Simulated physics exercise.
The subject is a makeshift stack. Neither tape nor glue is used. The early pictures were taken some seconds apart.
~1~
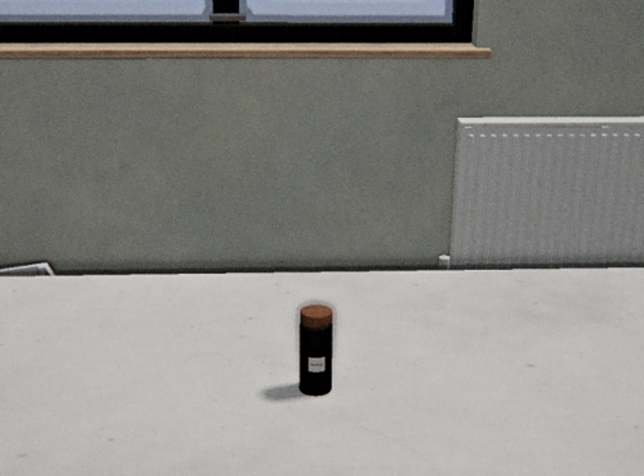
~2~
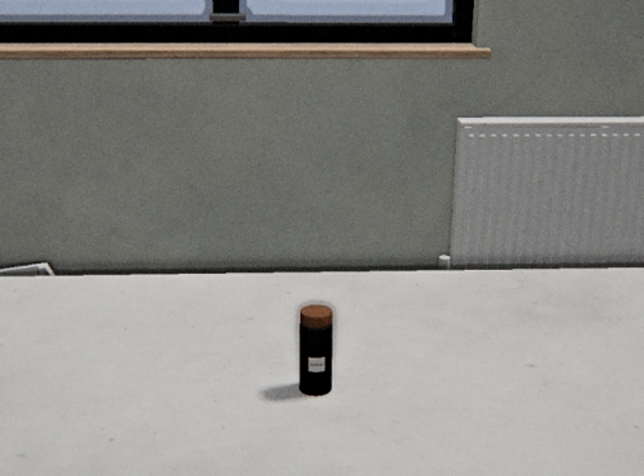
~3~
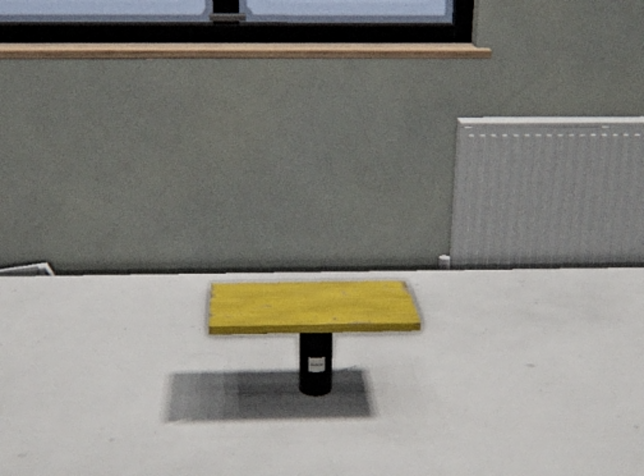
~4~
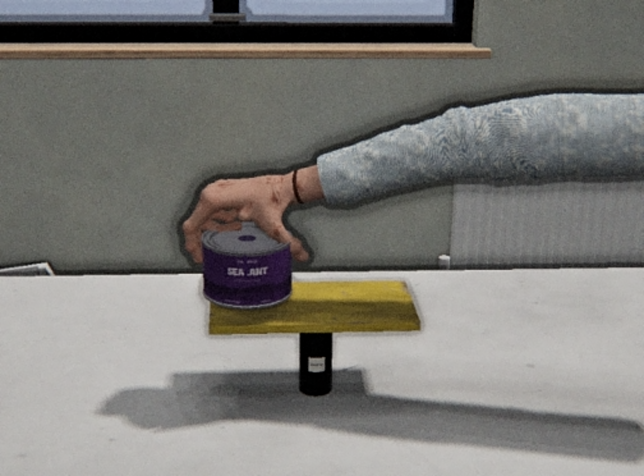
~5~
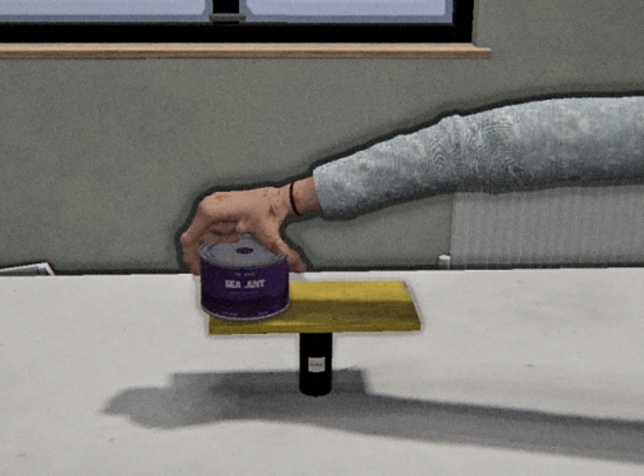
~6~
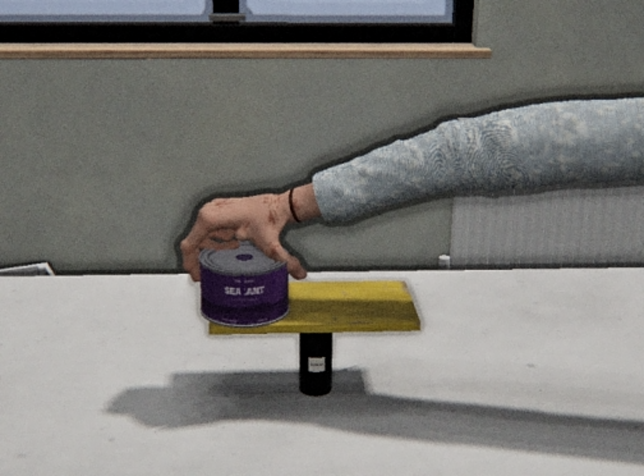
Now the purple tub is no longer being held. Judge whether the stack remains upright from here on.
It does not remain upright.
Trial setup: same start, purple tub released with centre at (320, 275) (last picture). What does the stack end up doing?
Well, it survives then.
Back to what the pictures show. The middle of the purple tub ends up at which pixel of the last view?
Around (196, 368).
Then, 0.40 s past the last view, purple tub now fallen; yellow board rocked 69° from its first pose.
Then, 0.80 s past the last view, yellow board now fallen; black shaker rocked 66° from its first pose.
Finally, fallen, yellow board, black shaker and purple tub. Final places as the last picture's camera would see them, purple tub near (196, 368). The stack loses its balance.
